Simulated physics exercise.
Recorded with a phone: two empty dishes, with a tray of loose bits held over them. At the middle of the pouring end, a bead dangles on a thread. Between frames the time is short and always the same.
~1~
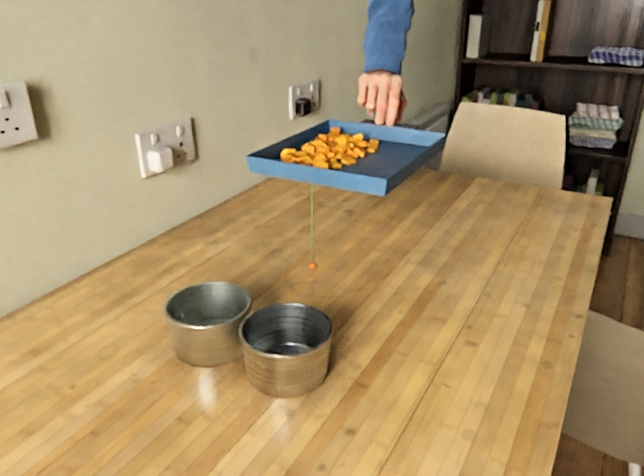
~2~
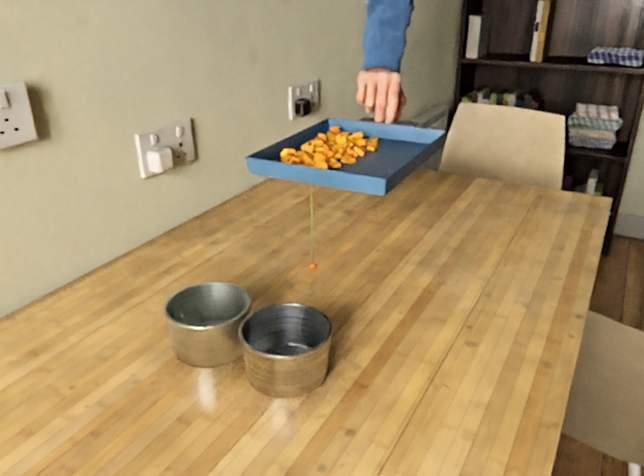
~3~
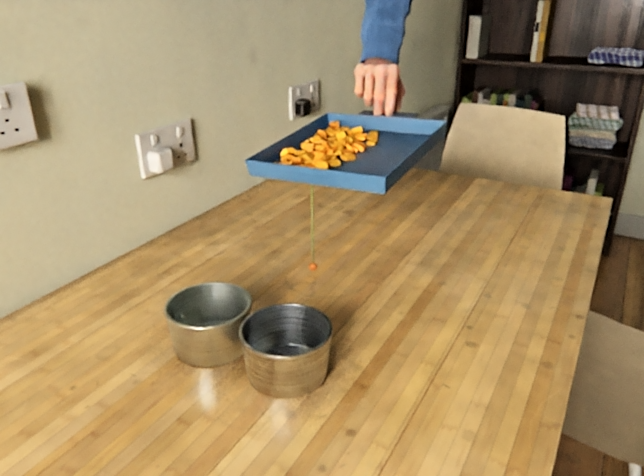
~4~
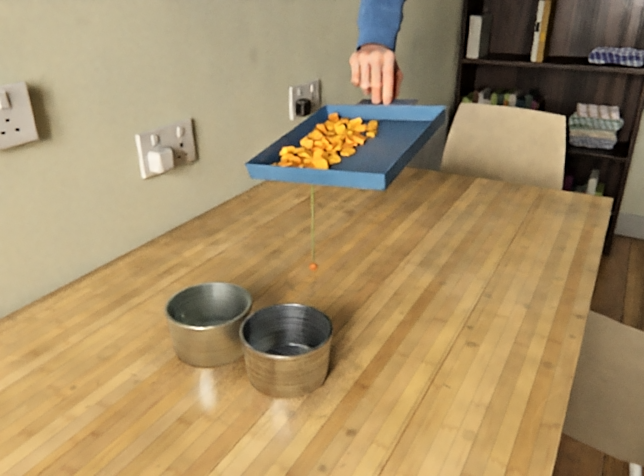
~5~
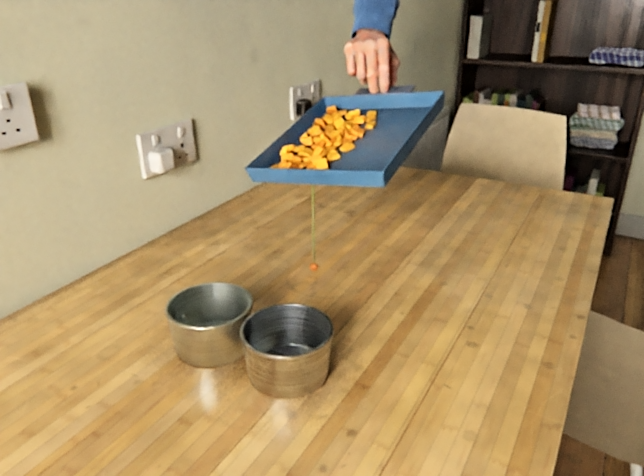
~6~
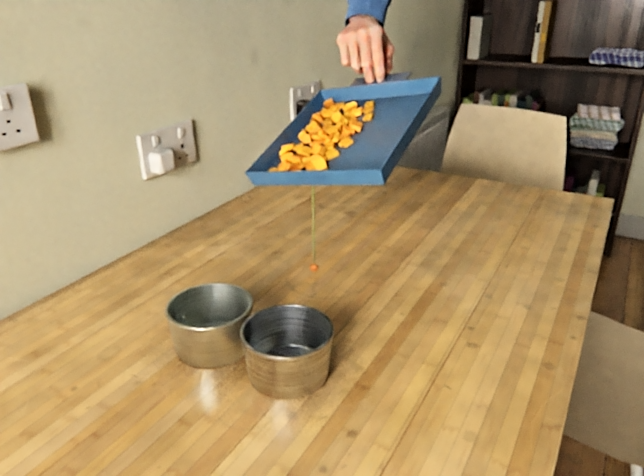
Blue tray of small orange pieces being gradually tilted by a hand lifting its far end above two metal dishes on a wooden table.
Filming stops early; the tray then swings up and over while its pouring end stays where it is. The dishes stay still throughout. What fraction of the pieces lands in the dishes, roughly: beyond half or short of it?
I expect the dishes to receive the lesser amount.
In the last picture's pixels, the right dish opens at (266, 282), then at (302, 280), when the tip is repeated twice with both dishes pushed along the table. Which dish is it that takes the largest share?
Well, first the dish at right, then the dish at left.
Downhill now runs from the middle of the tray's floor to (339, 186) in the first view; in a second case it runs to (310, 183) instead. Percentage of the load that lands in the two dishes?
The first try gives close to 10 percent; the next gives 10 percent.
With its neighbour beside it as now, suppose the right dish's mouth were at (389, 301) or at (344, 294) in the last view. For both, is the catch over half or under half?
First try: A minority; second try: A majority.
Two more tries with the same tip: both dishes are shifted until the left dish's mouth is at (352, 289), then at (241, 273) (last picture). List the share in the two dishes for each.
I'd say about 0 percent, followed by about 90 percent.
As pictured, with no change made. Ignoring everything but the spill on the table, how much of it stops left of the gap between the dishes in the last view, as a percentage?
About 40 percent.
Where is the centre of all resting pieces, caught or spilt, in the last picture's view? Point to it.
Roughly pixel (251, 305).
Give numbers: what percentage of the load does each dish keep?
Left dish: Roughly 0 per cent; right dish: Roughly 0 per cent.
Soon after the last picture, tray tipped steeply; all on the tray.
A little later, tray tipped past a quarter turn; a small part on the tray; a stray few in the left dish; about half outside both; about a quarter in the air.
Later still, tray tipped past a quarter turn; a stray few in the left dish; nearly all outside both.
At rest, tray tipped past a quarter turn; none in the right dish; a stray few in the left dish; nearly all outside both.
